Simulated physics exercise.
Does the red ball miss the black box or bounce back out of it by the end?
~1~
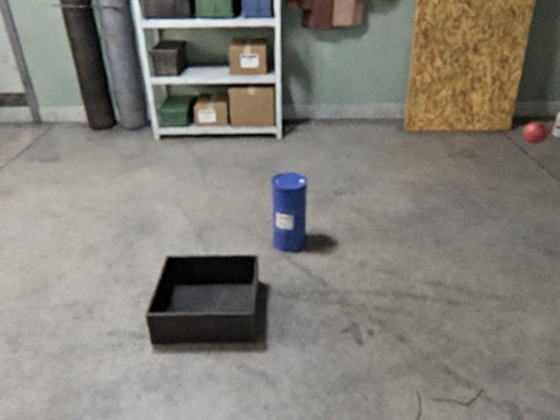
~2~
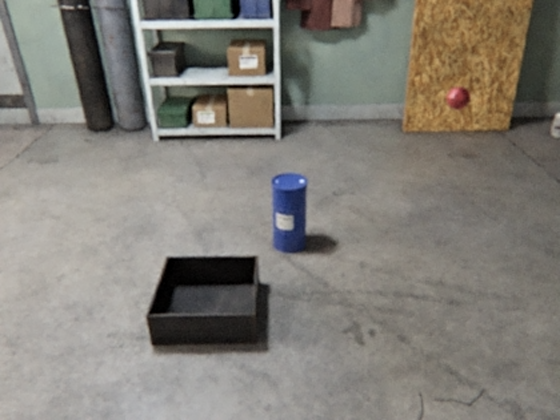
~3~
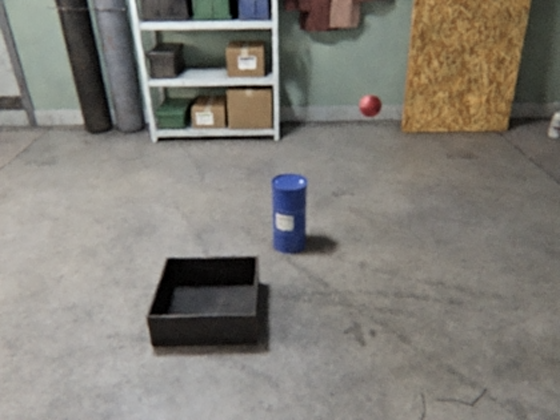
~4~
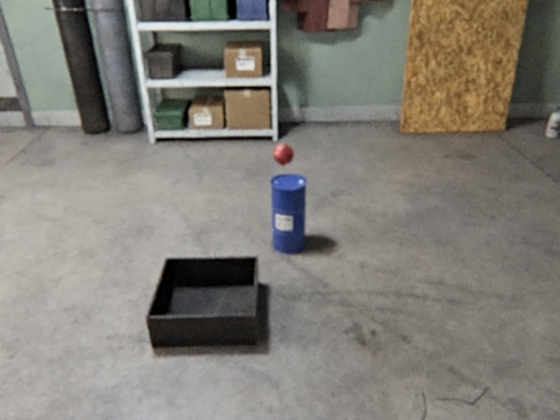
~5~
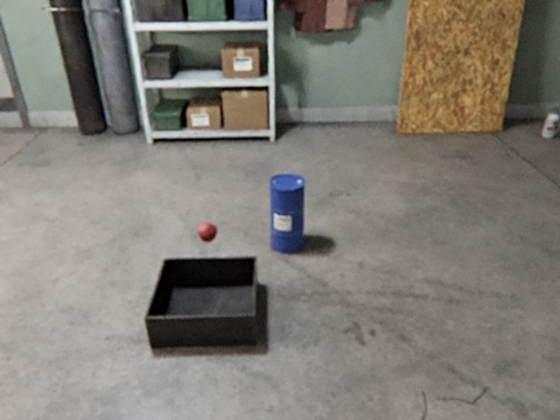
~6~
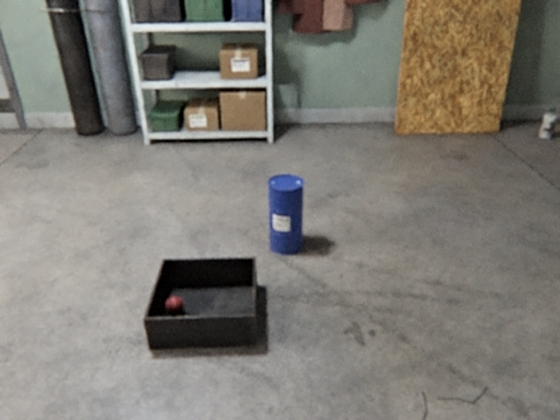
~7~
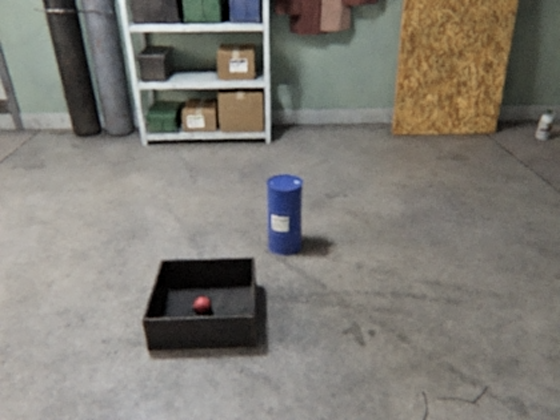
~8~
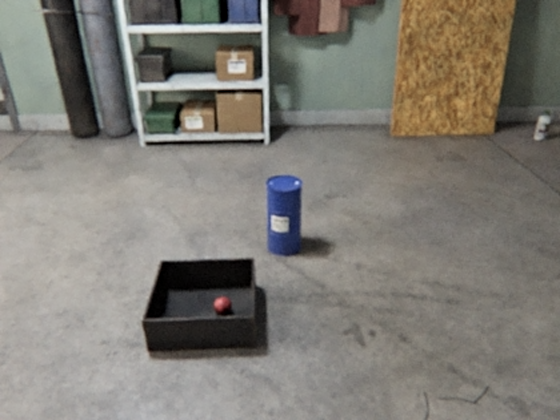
No, the red ball drops into the black box and is still inside it at the end.
